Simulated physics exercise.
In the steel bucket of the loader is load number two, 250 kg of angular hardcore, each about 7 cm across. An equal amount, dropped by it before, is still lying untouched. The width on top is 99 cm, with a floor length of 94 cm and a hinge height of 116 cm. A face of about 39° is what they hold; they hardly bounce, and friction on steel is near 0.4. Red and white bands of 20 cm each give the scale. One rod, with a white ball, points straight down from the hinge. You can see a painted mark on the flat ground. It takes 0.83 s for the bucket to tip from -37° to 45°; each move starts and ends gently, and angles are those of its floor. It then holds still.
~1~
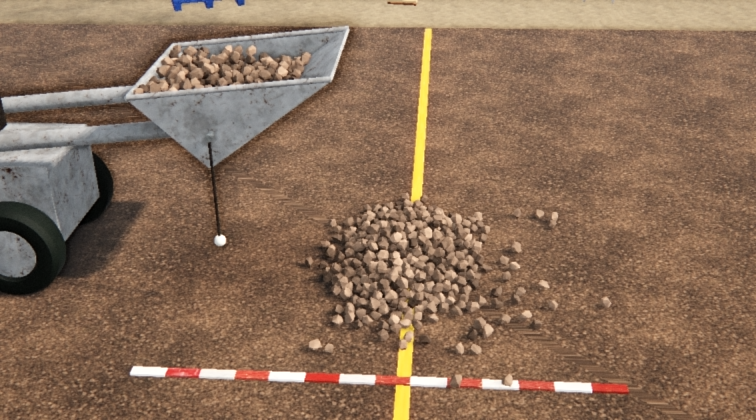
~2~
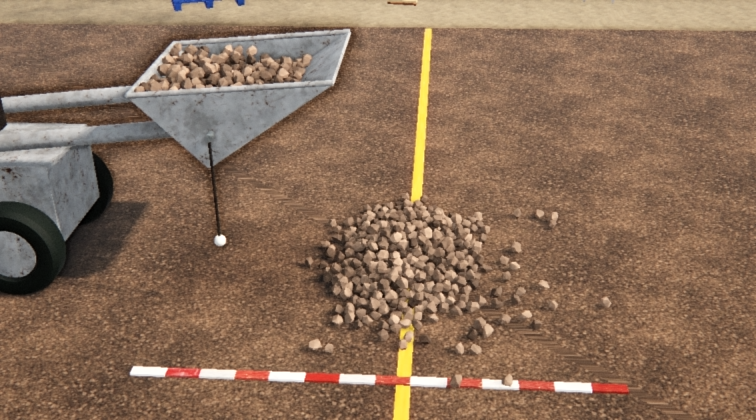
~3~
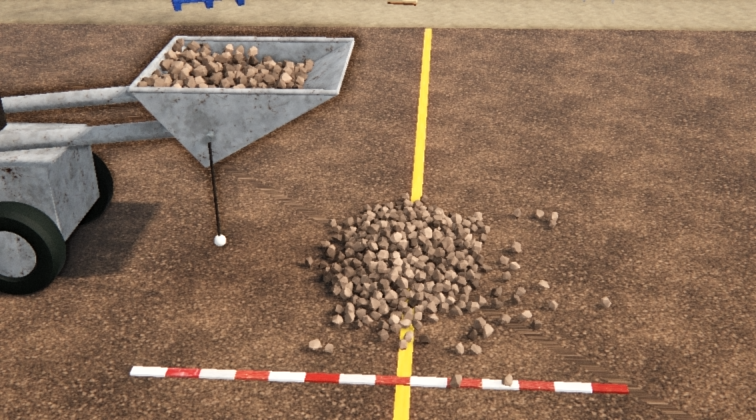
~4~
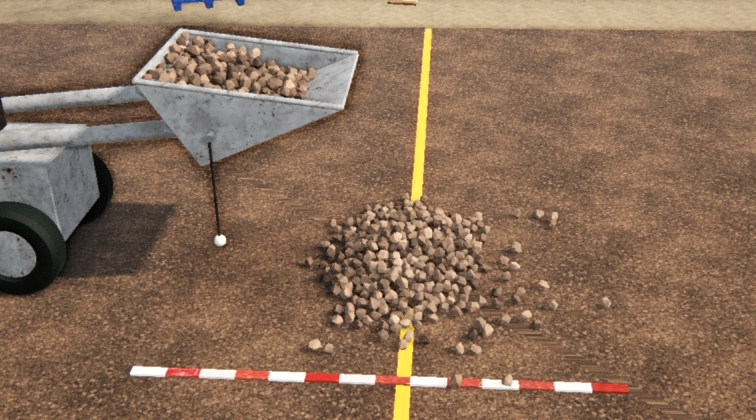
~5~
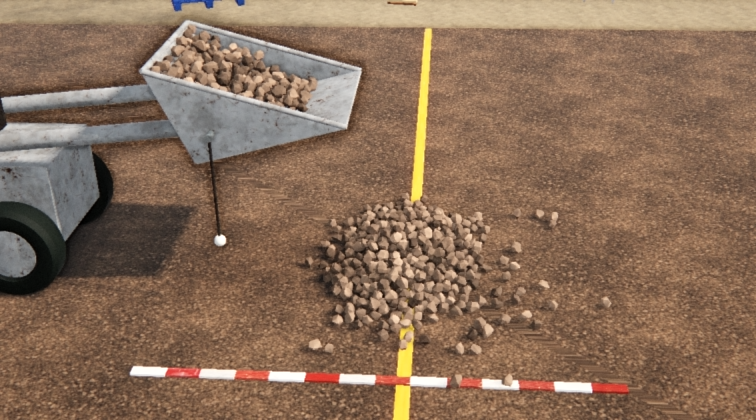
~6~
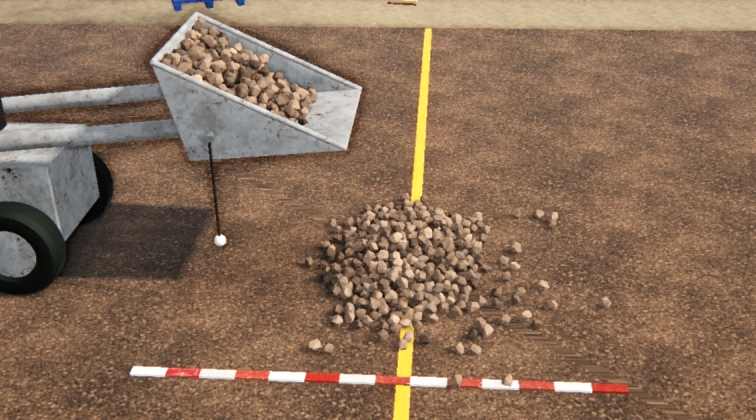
A grey metal bucket heaped with brown stones, held out at left by a wheeled loader's two arms, is seen from slightly above on brown, gritty ground. Right of it, a loose stone pile lies across a yellow line, behind a red-and-white striped rod. The bucket rotates clockwise, its back rising and its front lip lowering, while the arms, hanging white ball, pile and camera stay still.
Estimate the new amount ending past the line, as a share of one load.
Roughly 6 per cent of a load.
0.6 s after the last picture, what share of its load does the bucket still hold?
About 85 per cent.
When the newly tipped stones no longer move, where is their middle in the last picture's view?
In the last view, about pixel (345, 248).
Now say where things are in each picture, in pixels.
In the first frame, the bucket is at -37°, its lip at (331, 79); the top of the load is at (206, 57). The earlier load is highest near (402, 231), 21 cm above ground level, 57 % short of the line, 43 % past the line.
In the second frame, lip at (333, 83), floor tilted -35°, highest stones at (203, 55).
In the third frame, the bucket is at -31°, its lip at (337, 93); the top of the load is at (186, 52).
In the fourth frame, lip at (342, 108), floor tilted -24°, highest stones at (185, 46).
In the fifth frame, the bucket is at -15°, its lip at (346, 127); the top of the load is at (192, 40).
In the sixth frame, lip at (346, 149), floor tilted -6°, highest stones at (200, 34).
Then, 0.3 s after the last picture the floor is at 32°; in per cent of one load, 100 in the bucket, 57 short of the line, 43 past the line; the foremost stones are at (549, 257).
Then, 0.6 s after the last picture the floor is at 45°; in per cent of one load, 85 in the bucket, 73 short of the line, 43 past the line; the foremost stones are at (549, 257).
Then, 0.9 s after the last picture the floor is at 45°; in per cent of one load, 16 in the bucket, 140 short of the line, 44 past the line; the foremost stones are at (549, 257).
Then, 3.5 s after the last picture the floor is at 45°; in per cent of one load, 0 in the bucket, 151 short of the line, 49 past the line; the foremost stones are at (549, 257). Net gain past the line, 6.
